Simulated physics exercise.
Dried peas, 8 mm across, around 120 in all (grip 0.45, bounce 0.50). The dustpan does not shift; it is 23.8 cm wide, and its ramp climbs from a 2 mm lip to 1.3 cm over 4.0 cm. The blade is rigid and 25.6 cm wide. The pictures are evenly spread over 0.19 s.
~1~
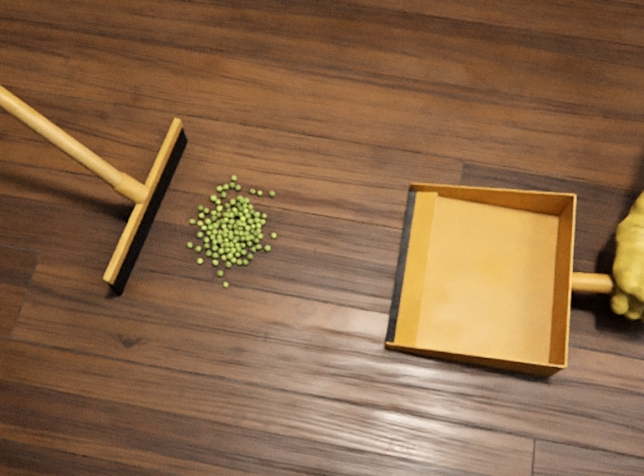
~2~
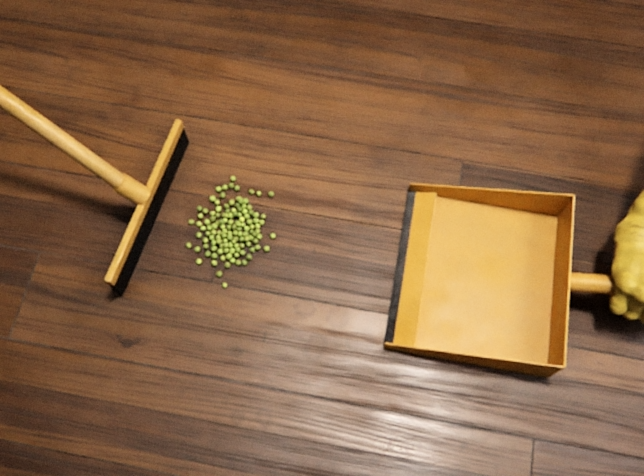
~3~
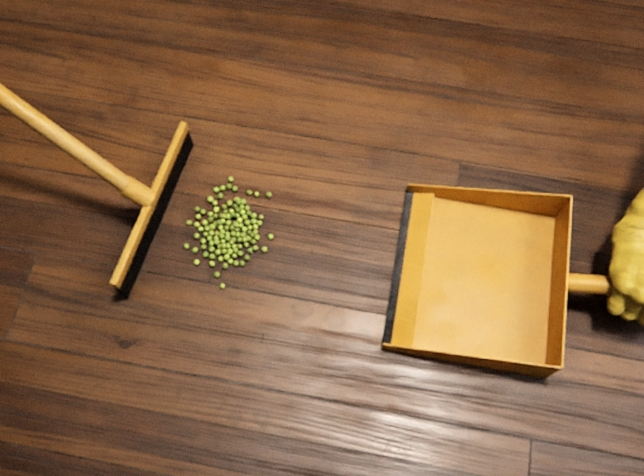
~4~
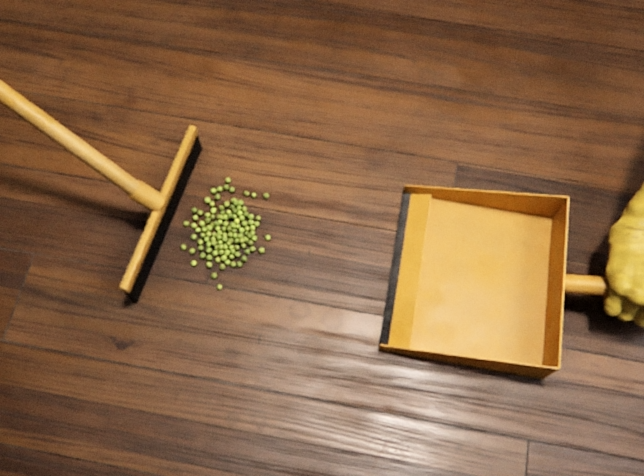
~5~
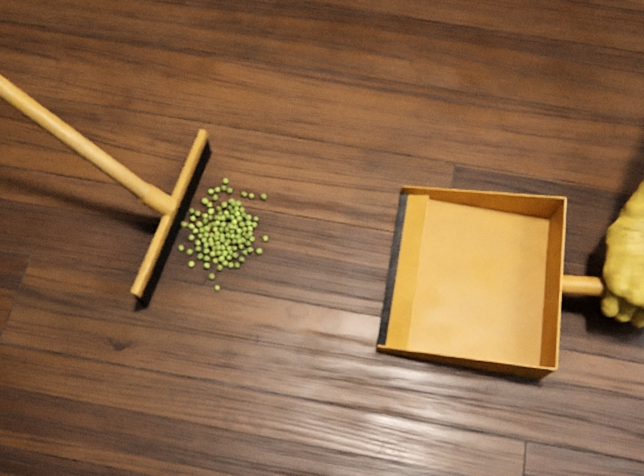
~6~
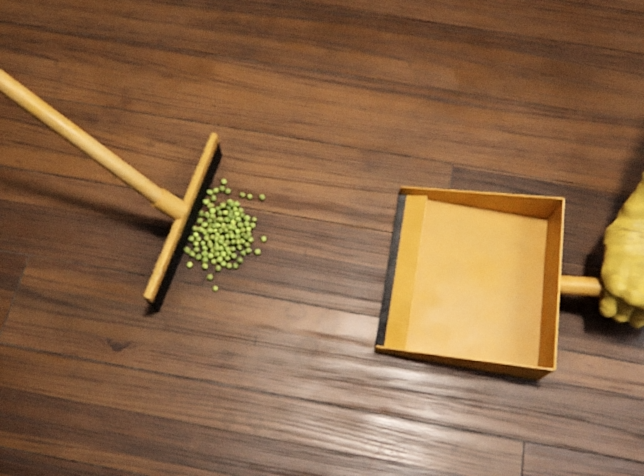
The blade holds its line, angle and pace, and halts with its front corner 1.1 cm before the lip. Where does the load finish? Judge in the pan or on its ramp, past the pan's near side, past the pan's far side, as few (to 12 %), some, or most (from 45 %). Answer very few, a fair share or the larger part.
Pan: A fair share, near side: Very few, far side: Very few.
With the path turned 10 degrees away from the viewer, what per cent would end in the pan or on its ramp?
In that case some 20 per cent.
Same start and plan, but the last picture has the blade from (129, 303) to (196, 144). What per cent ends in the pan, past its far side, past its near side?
Pan 25, far 0, near 20.
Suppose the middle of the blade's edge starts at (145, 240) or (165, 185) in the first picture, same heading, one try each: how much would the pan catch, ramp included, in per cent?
About 25 and 15 per cent.
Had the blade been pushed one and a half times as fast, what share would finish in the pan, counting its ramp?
It would be near 35 per cent.
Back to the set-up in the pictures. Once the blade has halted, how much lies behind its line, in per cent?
Roughly 0 per cent.
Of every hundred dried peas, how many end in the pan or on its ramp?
Some 25 per cent.
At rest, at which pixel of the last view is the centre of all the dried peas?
At about (385, 278).
Then, 0.24 s after the last picture, middle of the blade 16 cm from the lip; 0 % over the lip, far side 0 %, near side 0 %.
Then, 0.41 s after the last picture, middle of the blade 7 cm from the lip; 0 % over the lip, far side 0 %, near side 5 %.
Then, 0.70 s after the last picture, middle of the blade 3 cm from the lip; 30 % over the lip, far side 0 %, near side 5 %.
In the end, pan 25 %, near side 5 %, far side 0 %, in front of the lip or behind the blade 70 %.
